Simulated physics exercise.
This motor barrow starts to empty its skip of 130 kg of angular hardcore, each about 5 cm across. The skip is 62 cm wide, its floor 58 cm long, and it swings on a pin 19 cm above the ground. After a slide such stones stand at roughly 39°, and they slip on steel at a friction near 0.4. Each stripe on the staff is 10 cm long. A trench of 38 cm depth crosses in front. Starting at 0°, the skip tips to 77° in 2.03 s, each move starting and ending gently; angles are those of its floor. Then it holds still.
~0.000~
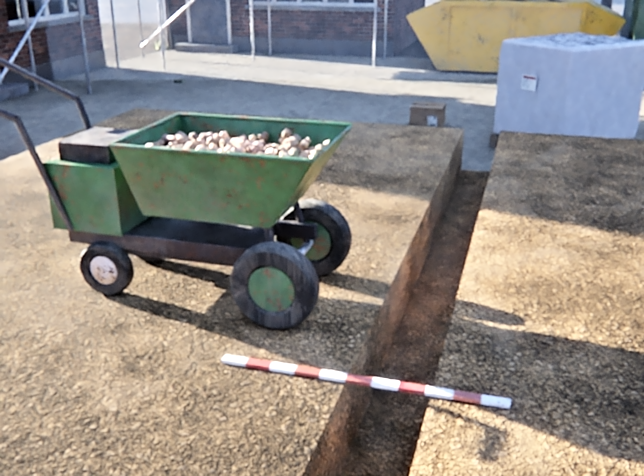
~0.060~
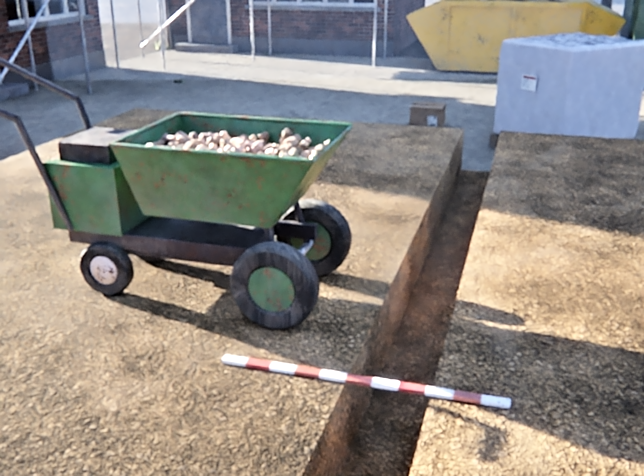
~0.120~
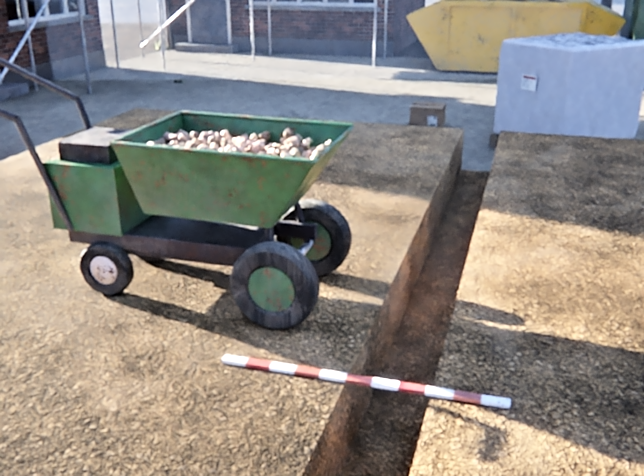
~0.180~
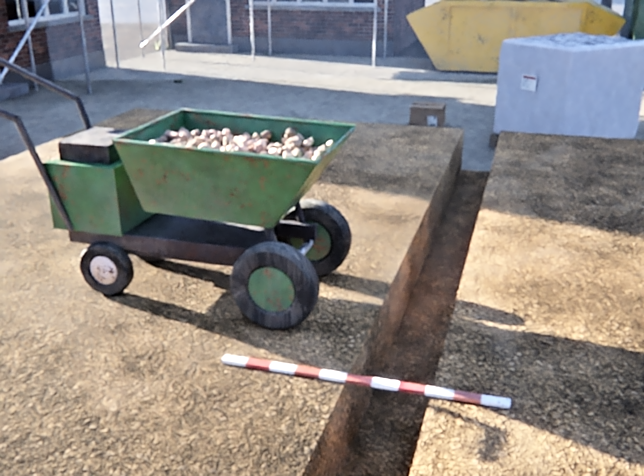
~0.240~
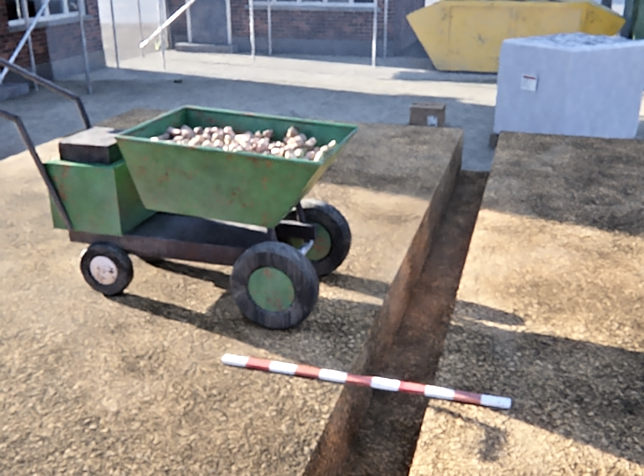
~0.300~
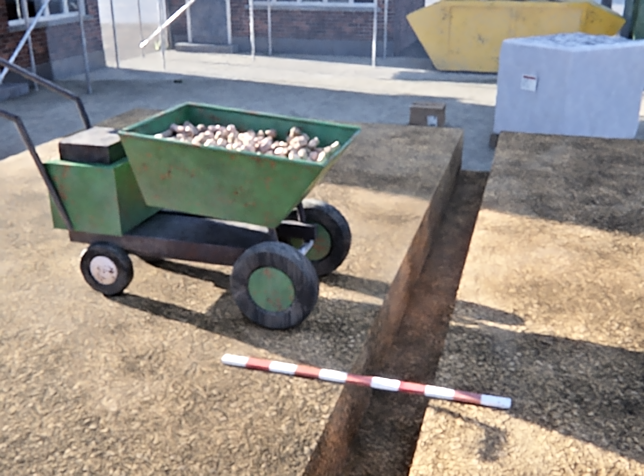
The green skip of a small four-wheeled barrow, heaped with pale stones, tilts very slightly forward to the right, its load barely shifting, while the barrow and the camera stay still. It stands at left on sunlit, gravelly ground, seen from slightly above. A red-and-white staff lies across a narrow trench in front, with a pale grey block and yellow container behind at upper right.
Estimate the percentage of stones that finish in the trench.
About 65 per cent.
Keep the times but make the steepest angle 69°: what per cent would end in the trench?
Then about 40 per cent.
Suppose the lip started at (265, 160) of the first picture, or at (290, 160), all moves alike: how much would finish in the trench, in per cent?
First some 95, then 85 per cent.
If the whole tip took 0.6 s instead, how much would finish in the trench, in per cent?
In that case some 35 per cent.
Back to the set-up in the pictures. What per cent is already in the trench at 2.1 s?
About 15 per cent by then.
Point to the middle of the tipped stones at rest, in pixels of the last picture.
Their middle is at about (434, 360).
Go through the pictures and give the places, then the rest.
In the first picture, lip at (312, 161), floor tilted 0°, highest stones at (230, 142).
In the second picture, lip at (312, 162), floor tilted 0°, highest stones at (221, 141); the stones move at 0.1 m/s on average.
In the third picture, lip at (314, 162), floor tilted 1°, highest stones at (222, 140); the stones move at 0.1 m/s on average.
In the fourth picture, lip at (316, 163), floor tilted 2°, highest stones at (224, 139); the stones move at 0.2 m/s on average.
In the fifth picture, the skip is at 3°, its lip at (319, 165); the top of the load is at (208, 136); the stones move at 0.2 m/s on average.
In the sixth picture, lip at (323, 166), floor tilted 5°, highest stones at (204, 133); the stones move at 0.3 m/s on average.
After 1.5 s the floor is at 65°; 100 % in the skip; the foremost stones are at (417, 255).
After 2.1 s the floor is at 77°; 66 % in the skip, 14 % in the trench, 20 % past the trench; the foremost stones are at (550, 315).
After 2.5 s the floor is at 77°; 39 % in the skip, 28 % in the trench, 33 % past the trench; the foremost stones are at (591, 330).
After 4.4 s the floor is at 77°; 4 % in the skip, 65 % in the trench, 32 % past the trench; the foremost stones are at (595, 331).
